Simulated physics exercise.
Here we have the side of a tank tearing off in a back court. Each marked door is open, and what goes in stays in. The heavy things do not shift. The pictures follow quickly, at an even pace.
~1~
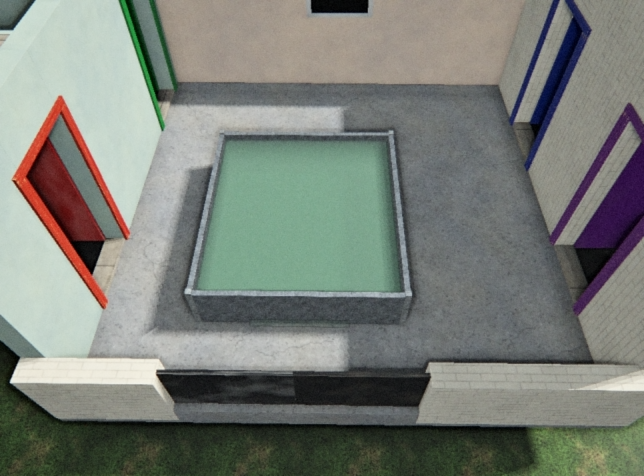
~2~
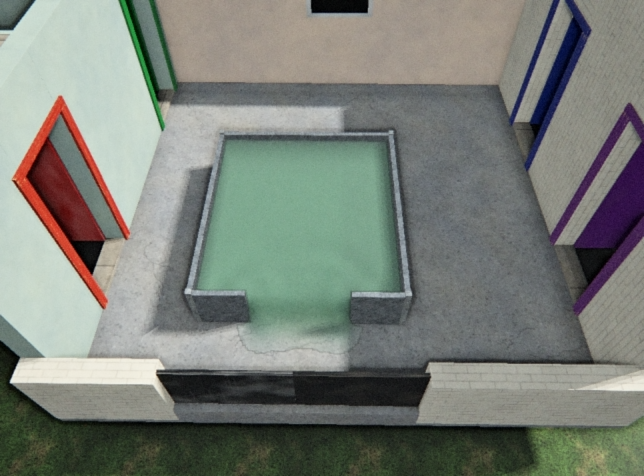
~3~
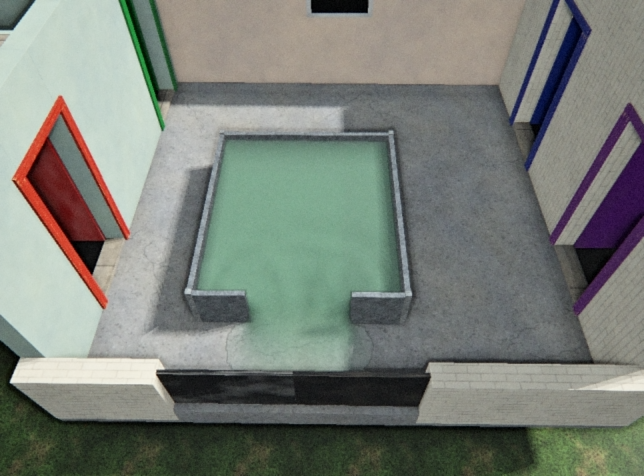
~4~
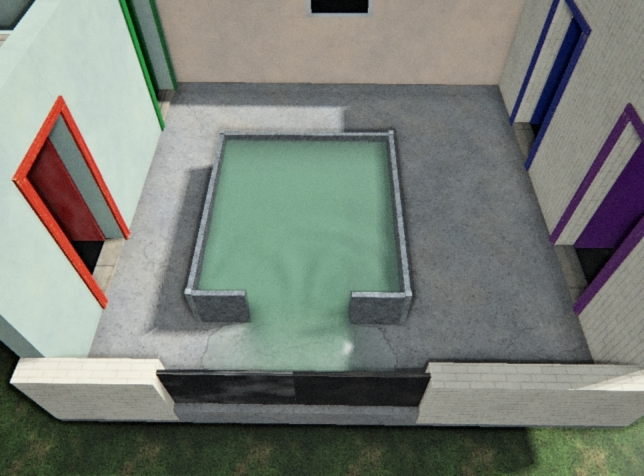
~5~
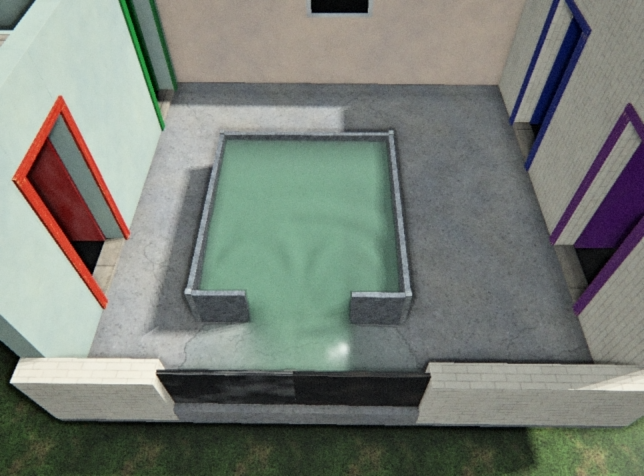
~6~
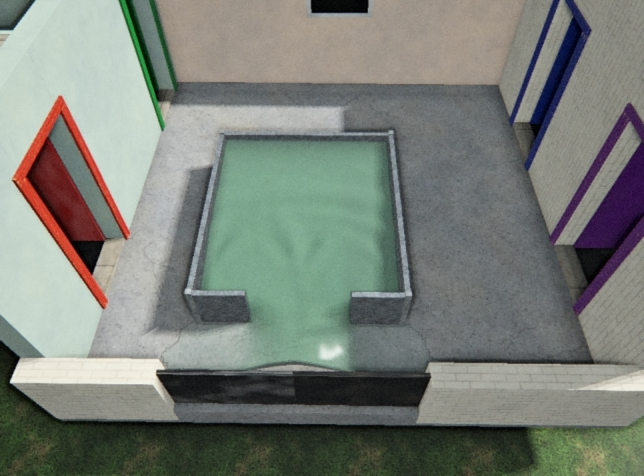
A grey paved court, seen from high above, holds an open, grey-walled tank of green water. Red and green-trimmed doorways stand at left, blue and purple ones at right, with a low pale wall and dark panels in front. The middle of the tank's near side gives way, and water pours through the gap, reaches the dark panels and spreads sideways, rippling, while the camera stays still.
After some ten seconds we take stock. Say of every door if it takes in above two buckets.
One by one: The green door takes more than that; the purple door takes more than that; the blue door stays under that; the red door takes more than that.
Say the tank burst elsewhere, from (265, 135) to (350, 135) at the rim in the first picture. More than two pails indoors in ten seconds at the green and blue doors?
One by one: The green door floods; the blue door floods.
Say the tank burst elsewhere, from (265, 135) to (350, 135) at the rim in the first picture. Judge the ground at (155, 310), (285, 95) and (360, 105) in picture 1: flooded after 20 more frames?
In that order: Clear, wet, wet.
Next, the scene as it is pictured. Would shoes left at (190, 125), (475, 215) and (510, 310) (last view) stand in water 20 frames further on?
One after the other: Flooded, under water, wet.
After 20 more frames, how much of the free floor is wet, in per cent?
Roughly 55 per cent.
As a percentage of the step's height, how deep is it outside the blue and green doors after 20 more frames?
Near 50 and 50 in a hundred.
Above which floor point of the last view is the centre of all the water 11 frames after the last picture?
Near (302, 272).
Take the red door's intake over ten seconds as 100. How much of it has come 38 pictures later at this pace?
Roughly 75 per cent.
A moment on, water covers 20 % of the floor; the green door not reached, the purple door not reached, the blue door not reached, the red door not reached.
Next, water covers 35 % of the floor; the green door not reached, the purple door under two buckets in, the blue door not reached, the red door under two buckets in.
Then, water covers 55 % of the floor; the green door wet at the sill, nothing in, the purple door over two buckets in, the blue door wet at the sill, nothing in, the red door over two buckets in.
Later, water covers 90 % of the floor; the green door under two buckets in, the purple door far over two buckets in, the blue door wet at the sill, nothing in, the red door over two buckets in.
In the end, water covers 100 % of the floor; the green door over two buckets in, the purple door far over two buckets in, the blue door under two buckets in, the red door far over two buckets in.
